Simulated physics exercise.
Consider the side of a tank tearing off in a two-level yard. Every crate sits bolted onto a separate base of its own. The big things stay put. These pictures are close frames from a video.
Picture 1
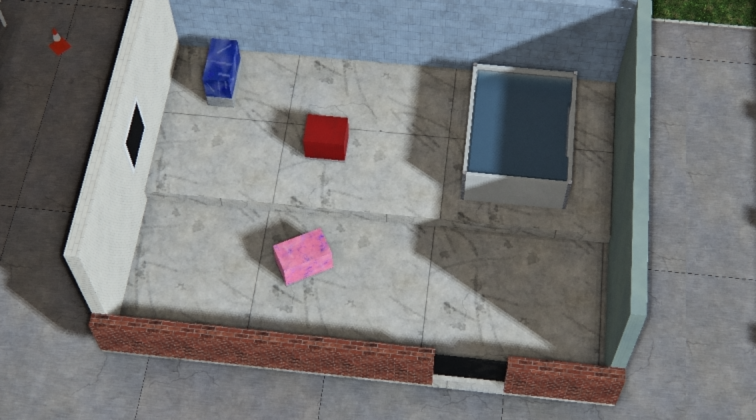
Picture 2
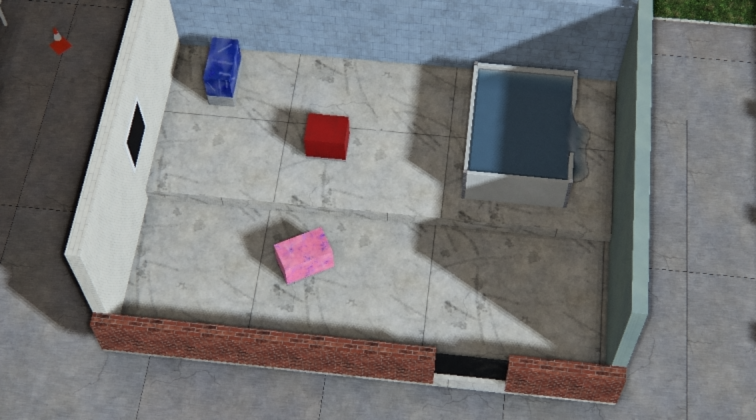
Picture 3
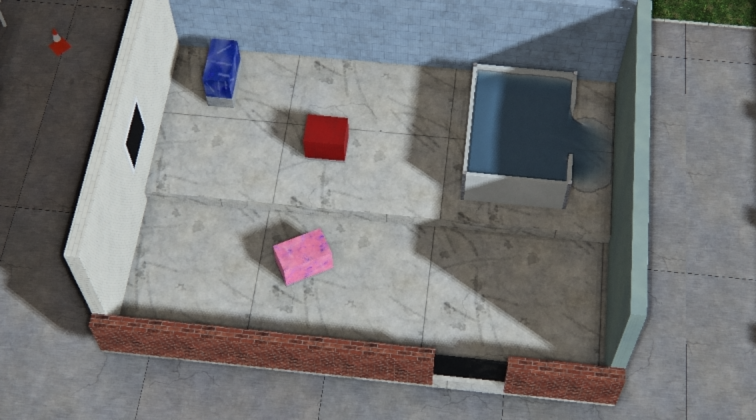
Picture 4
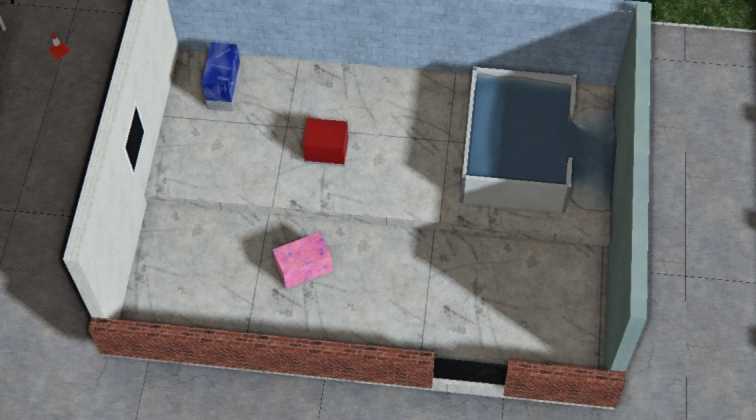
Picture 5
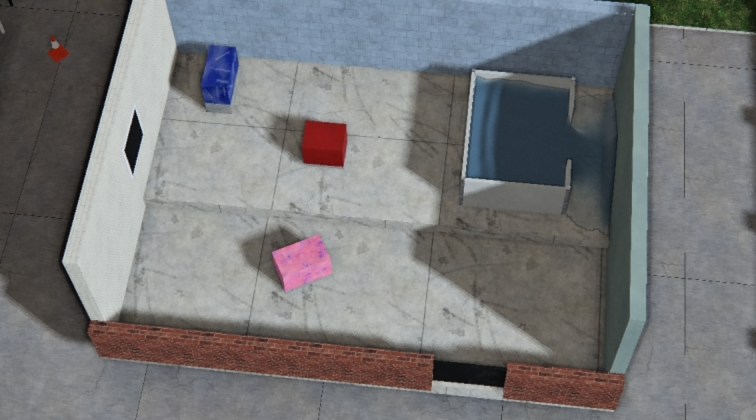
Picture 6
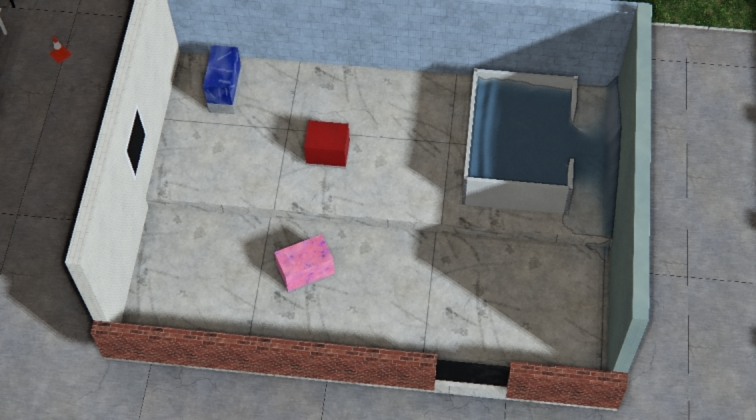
Water pours from the right side of a tank and spreads along the green wall.
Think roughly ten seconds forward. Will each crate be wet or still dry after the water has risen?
In order: The blue crate will avoid the water; the pink crate will meet the water; the red crate will meet the water.
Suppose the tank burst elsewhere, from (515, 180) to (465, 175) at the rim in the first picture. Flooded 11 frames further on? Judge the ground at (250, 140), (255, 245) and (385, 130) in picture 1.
Taken in turn, that's not reached, not reached, and finally not reached.
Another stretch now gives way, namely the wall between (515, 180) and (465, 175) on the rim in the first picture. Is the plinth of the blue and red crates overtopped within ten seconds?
Result - blue crate stays clear, red crate stays clear.
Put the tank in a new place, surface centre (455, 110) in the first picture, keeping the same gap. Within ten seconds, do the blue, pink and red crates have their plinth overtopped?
Blue untouched, pink flooded, red untouched.
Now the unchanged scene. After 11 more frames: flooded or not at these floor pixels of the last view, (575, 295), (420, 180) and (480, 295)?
First spot swamped, second spot clear, third spot swamped.
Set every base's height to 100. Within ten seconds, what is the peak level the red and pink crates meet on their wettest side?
About 170 % and 260 %.
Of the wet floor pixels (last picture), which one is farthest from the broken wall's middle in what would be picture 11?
(604, 377).
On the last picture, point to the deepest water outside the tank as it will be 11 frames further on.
That spot is close to (614, 94).
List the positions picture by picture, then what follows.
In the first frame, still water in the water tank at (521, 125).
In the second frame, water pours out at (568, 142) and has run to (580, 126).
In the third frame, the front is at (608, 133), out from the gap at (567, 145).
In the fourth frame, the front is at (612, 114), out from the gap at (566, 149).
In the fifth frame, water pours out at (565, 151) and has run to (607, 232).
In the sixth frame, water pours out at (568, 150) and has run to (607, 257).
A moment on, water covers 15 % of the floor; the blue crate not reached, the pink crate not reached, the red crate not reached.
Next, water covers 25 % of the floor; the blue crate not reached, the pink crate not reached, the red crate not reached.
Then, water covers 45 % of the floor; the blue crate water round its plinth, the pink crate not reached, the red crate water round its plinth.
Later, water covers 80 % of the floor; the blue crate water round its plinth, the pink crate water round its plinth, the red crate water round its plinth.
In the end, water covers 85 % of the floor; the blue crate stayed above the water, the pink crate was topped, the red crate was topped.
